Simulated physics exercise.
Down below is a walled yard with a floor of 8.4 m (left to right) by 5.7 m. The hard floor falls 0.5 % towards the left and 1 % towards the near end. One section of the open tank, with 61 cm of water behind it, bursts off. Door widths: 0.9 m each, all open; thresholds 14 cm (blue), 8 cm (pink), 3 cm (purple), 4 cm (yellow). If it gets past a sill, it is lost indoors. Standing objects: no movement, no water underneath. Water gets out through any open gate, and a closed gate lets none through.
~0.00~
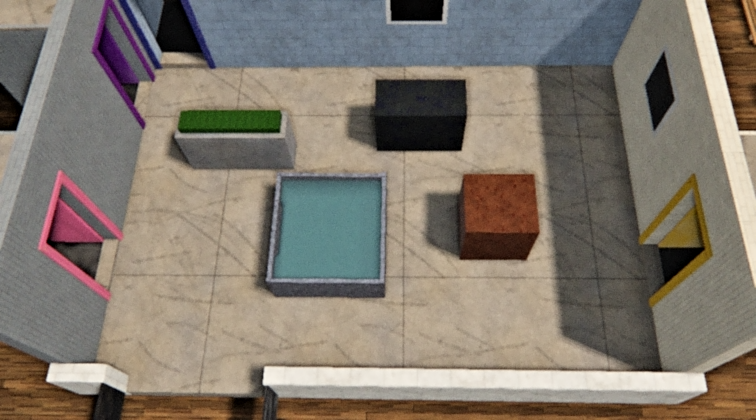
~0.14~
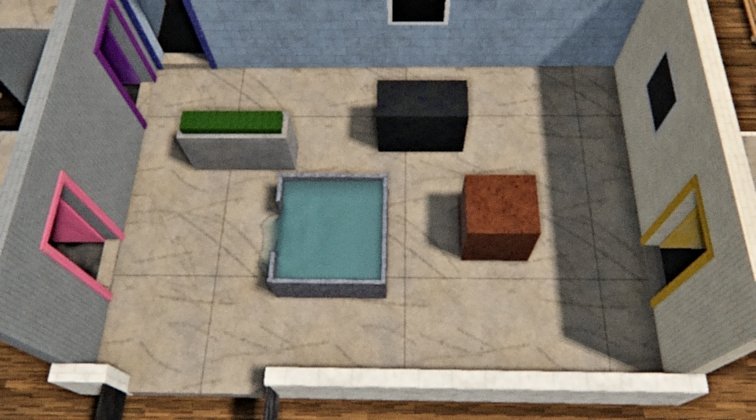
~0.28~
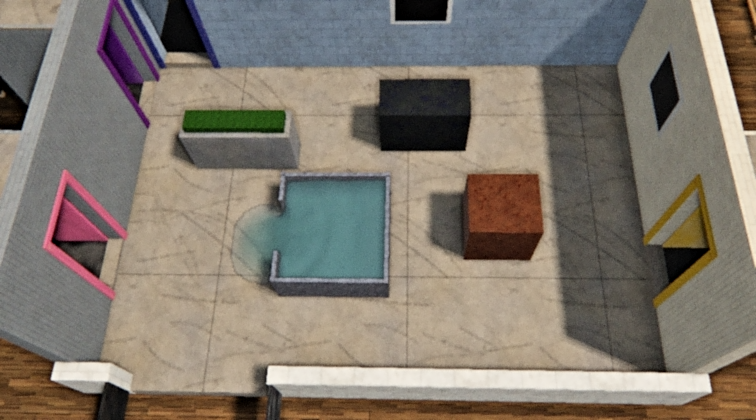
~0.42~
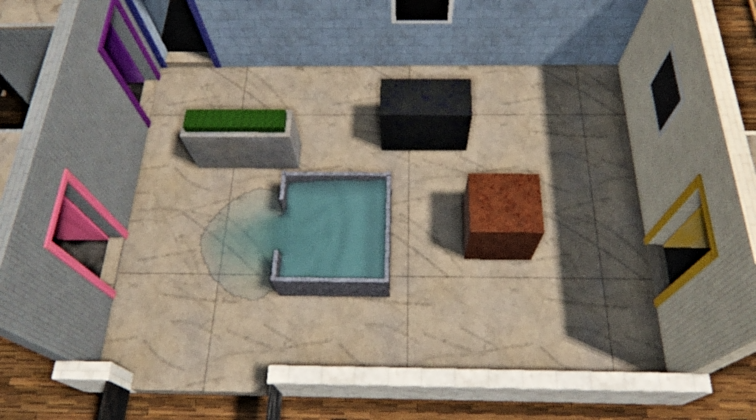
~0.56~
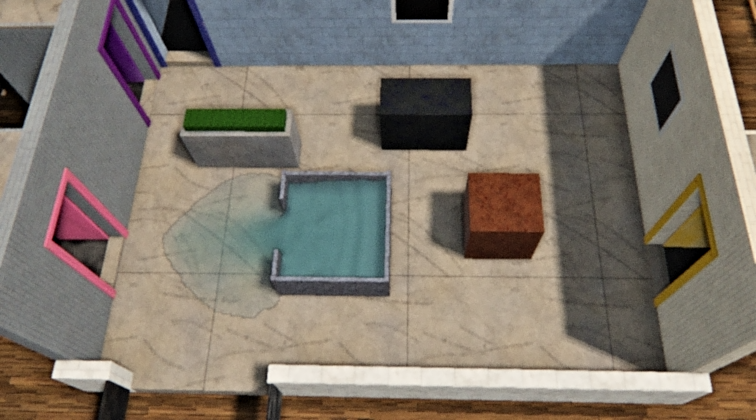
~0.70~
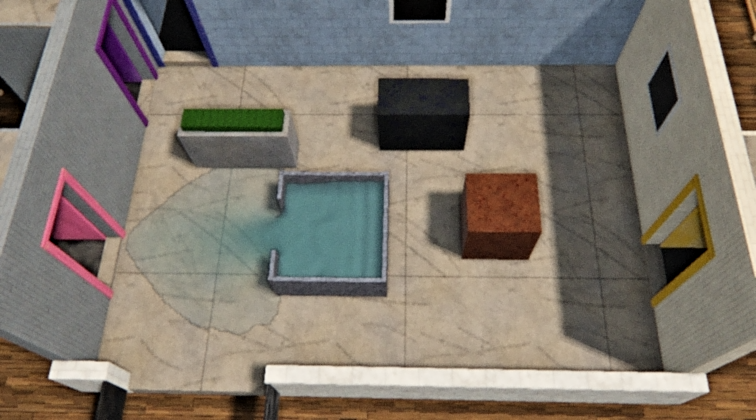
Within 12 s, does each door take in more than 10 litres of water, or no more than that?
Result: Blue door: Under the set amount, pink door: Past the set amount, purple door: Past the set amount, yellow door: Under the set amount.
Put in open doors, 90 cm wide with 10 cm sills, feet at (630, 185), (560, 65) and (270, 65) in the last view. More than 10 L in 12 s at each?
Well, the first is on the low side, the second is on the low side, and the third is on the low side.
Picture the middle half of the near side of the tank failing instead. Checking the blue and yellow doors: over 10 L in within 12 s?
Well, against that limit, at blue it's within bounds, and at yellow it's too much.
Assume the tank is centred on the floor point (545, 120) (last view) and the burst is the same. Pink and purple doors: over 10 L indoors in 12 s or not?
Lab note: Pink door limit not exceeded; purple door limit exceeded.
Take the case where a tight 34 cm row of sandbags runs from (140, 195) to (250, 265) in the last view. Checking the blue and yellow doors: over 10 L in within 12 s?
At the blue door the limit is exceeded, and at the yellow door it is not reached.
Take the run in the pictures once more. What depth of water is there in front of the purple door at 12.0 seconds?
Looks like about 4.0 cm at that spot.
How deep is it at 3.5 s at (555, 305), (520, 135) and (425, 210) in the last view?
Approximately 0, 0 and 0 centimetres, going through them in turn.
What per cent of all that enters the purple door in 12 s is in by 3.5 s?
I'd put it at about 5 per cent by that point.
After 1.4 s water covers 20 % of the floor and is deepest (32 cm) near (276, 240); blue door not reached, pink door 16 cm at the sill, 30 L in, purple door not reached, yellow door not reached.
After 2.2 s water covers 25 % of the floor and is deepest (26 cm) near (134, 189); blue door not reached, pink door 22 cm at the sill, 100 L in, purple door 5 cm at the sill, 0 L in, yellow door not reached.
After 3.5 s water covers 30 % of the floor and is deepest (18 cm) near (99, 360); blue door 13 cm at the sill, 0 L in, pink door 16 cm at the sill, 159 L in, purple door 5 cm at the sill, 2 L in, yellow door not reached.
After 7.0 s water covers 45 % of the floor and is deepest (12 cm) near (96, 372); blue door 6 cm at the sill, 1 L in, pink door 10 cm at the sill, 209 L in, purple door 6 cm at the sill, 29 L in, yellow door not reached.
After 12.0 s water covers 55 % of the floor and is deepest (7 cm) near (96, 372); blue door 3 cm at the sill, 1 L in, pink door 6 cm at the sill, 212 L in, purple door 4 cm at the sill, 53 L in, yellow door not reached.
